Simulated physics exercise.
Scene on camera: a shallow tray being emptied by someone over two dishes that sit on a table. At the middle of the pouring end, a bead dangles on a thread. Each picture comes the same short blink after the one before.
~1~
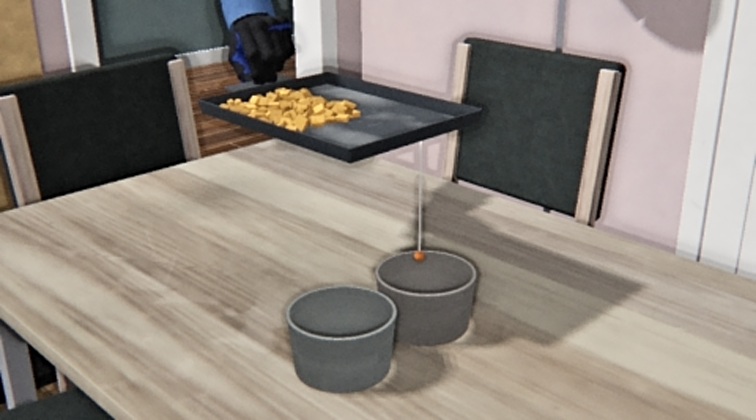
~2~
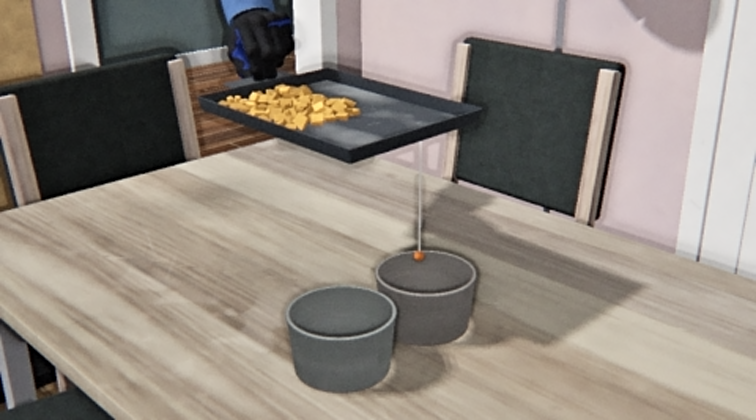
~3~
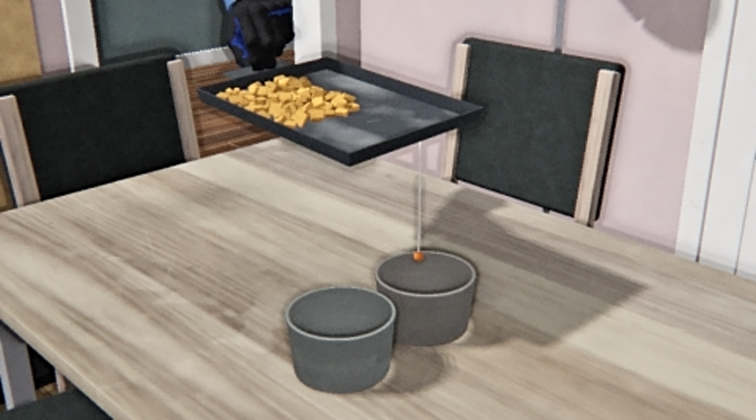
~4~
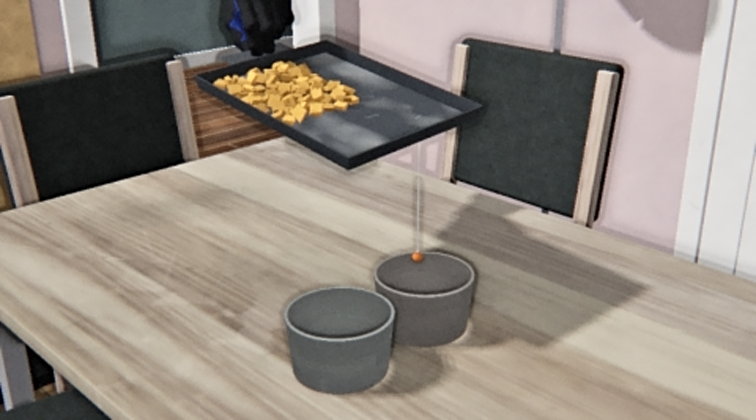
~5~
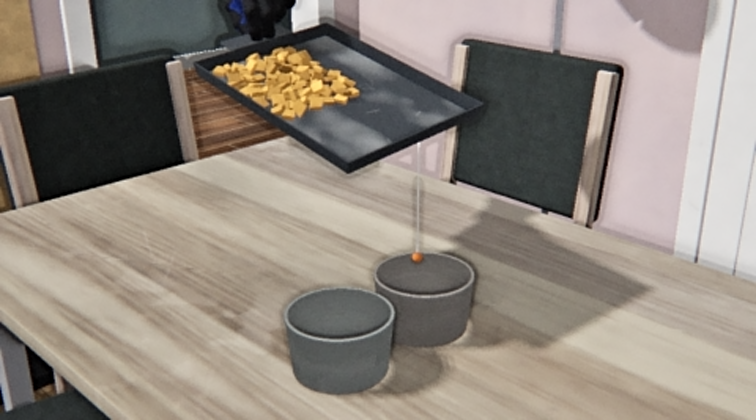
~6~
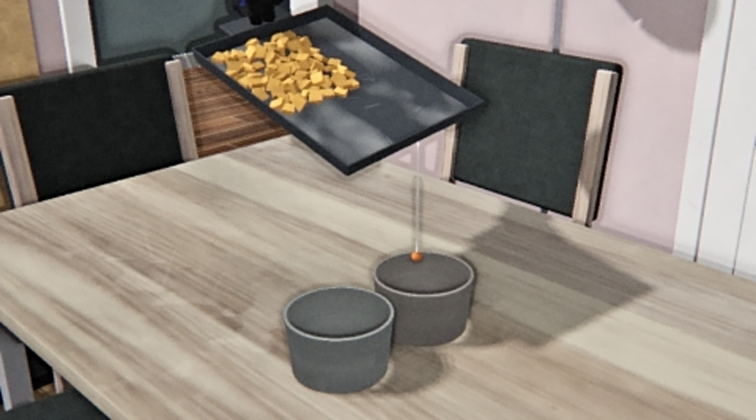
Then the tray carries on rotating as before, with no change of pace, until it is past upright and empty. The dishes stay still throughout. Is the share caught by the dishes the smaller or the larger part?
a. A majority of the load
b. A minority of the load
Answer: A.
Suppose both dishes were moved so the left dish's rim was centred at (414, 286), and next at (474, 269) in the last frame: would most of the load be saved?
For the two tries in order: Not as much as half, not as much as half.
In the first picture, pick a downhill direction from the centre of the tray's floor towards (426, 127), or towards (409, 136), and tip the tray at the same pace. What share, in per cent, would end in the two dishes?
Roughly 10 % in the first case and 30 % in the second.
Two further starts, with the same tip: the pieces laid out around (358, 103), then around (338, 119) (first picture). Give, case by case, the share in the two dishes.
Share in order: Roughly 70 %, 80 %.
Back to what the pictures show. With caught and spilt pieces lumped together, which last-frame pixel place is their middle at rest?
Around (362, 358), give or take.
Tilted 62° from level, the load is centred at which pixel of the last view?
Somewhere around pixel (346, 142) in the last picture.
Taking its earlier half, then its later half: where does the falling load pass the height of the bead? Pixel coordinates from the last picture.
First part (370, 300), rest (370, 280).
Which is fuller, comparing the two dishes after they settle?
Once things settle, the left of the two ends up fuller.
Soon after the last picture, tray tipped steeply; nearly all on the tray; a stray few in the air.
A little later, tray tipped past a quarter turn; a small part on the tray; about half in the left dish; a small part in the right dish; about a quarter outside both; a small part in the air.
Later still, tray tipped past a quarter turn; about two thirds in the left dish; a small part in the right dish; about a third outside both.
At rest, tray tipped past a quarter turn; about two thirds in the left dish; a small part in the right dish; about a third outside both.
